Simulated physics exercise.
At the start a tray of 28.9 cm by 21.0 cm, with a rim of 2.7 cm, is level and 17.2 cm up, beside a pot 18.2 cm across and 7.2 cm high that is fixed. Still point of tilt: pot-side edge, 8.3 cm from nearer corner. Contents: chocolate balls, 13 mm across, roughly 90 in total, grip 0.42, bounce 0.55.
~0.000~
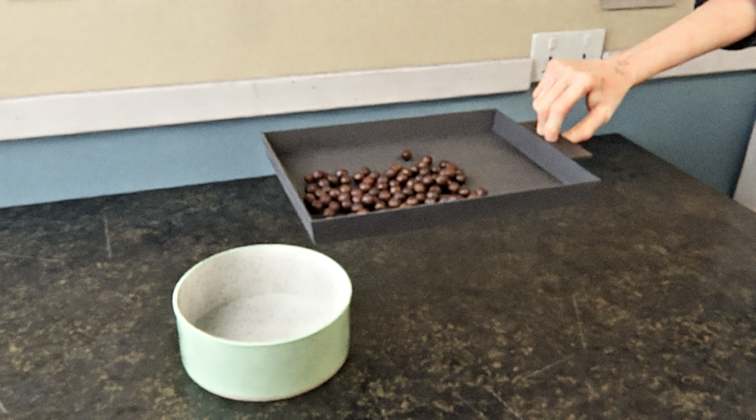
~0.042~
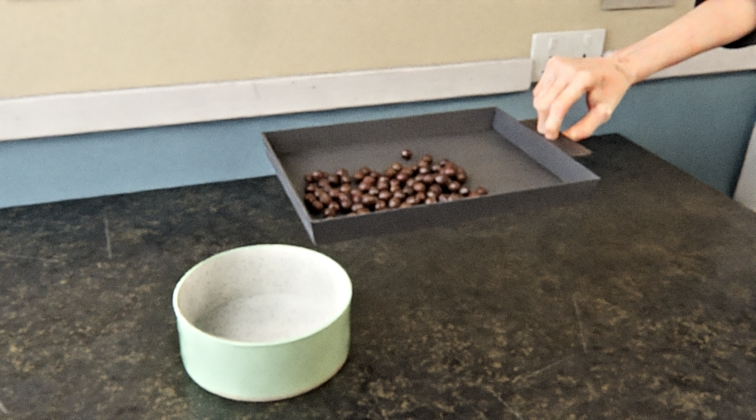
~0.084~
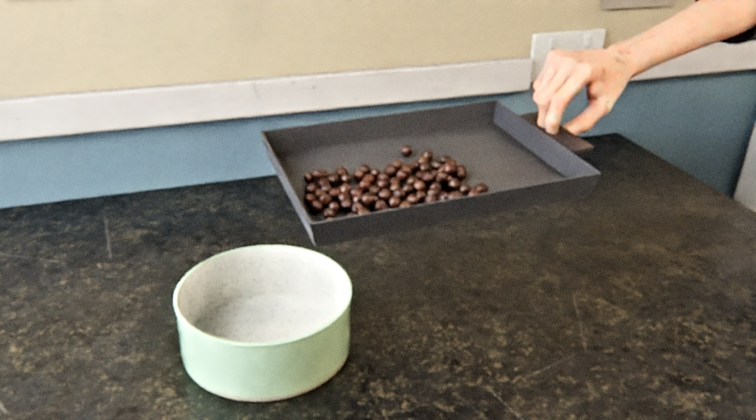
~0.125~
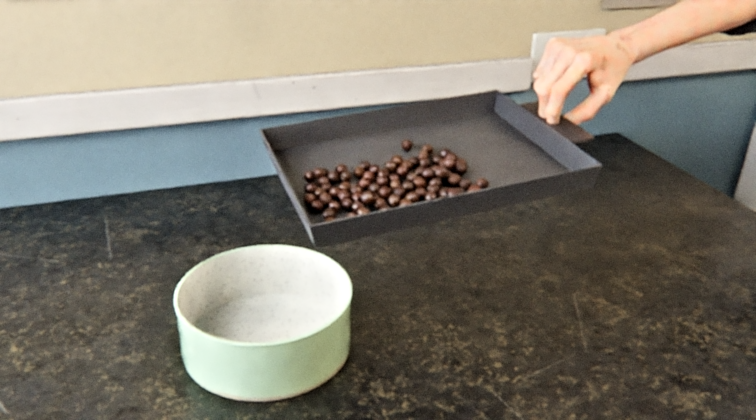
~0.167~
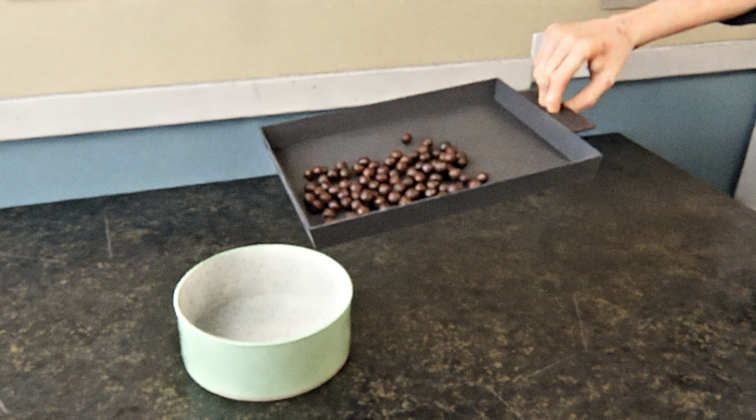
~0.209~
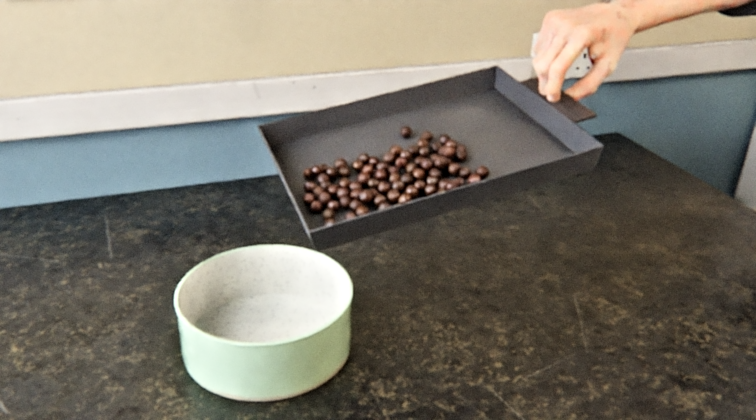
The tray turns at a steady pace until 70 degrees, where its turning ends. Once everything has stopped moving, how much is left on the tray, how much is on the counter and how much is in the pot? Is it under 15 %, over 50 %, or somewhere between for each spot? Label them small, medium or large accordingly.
Left on the tray - large, counter - small, pot - small.
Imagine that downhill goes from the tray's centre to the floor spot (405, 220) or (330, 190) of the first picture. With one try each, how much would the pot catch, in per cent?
Roughly 0 per cent on the first try and 0 per cent on the second.
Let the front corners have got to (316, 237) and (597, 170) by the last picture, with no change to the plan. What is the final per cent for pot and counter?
That works out as pot 0 and counter 0.
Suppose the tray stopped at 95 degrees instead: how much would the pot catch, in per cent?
Roughly 50 percent.
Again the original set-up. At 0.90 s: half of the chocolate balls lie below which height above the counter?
Height: Around 22 cm.
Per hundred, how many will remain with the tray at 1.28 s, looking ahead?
About 100%.
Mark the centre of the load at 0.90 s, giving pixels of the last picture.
At that moment the load's centre is around (345, 180).
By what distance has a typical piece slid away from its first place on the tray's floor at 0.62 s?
Around 3 centimetres.
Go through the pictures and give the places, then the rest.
In the first picture, tray tilt 0 degrees, front corners at (315, 218) and (593, 178); middle of the pieces at (395, 191); pot at (264, 289).
In the second picture, tray tilt 1 degrees, front corners at (315, 219) and (594, 177); middle of the pieces at (395, 190).
In the third picture, tray tilt 2 degrees, front corners at (315, 220) and (594, 172); middle of the pieces at (395, 189).
In the fourth picture, tray tilt 5 degrees, front corners at (314, 222) and (595, 163), lowest corner left front; middle of the pieces at (395, 185).
In the fifth picture, tray tilt 7 degrees, front corners at (314, 225) and (596, 154), lowest corner left front; middle of the pieces at (395, 182).
In the sixth picture, tray tilt 10 degrees, front corners at (313, 227) and (597, 145), lowest corner left front; middle of the pieces at (395, 179); pot at (265, 289). The tray's pace is about 70 degrees a second.
After 0.62 s, tilt 39 degrees; the tray holds 100 %, the pot 0 %.
After 0.90 s, tilt 58 degrees; the tray holds 100 %, the pot 0 %.
After 1.28 s, tilt 70 degrees; the tray holds 100 %, the pot 0 %.
By 2.1 s all is still; tray 100 %, counter 0 %, pot 0 %.
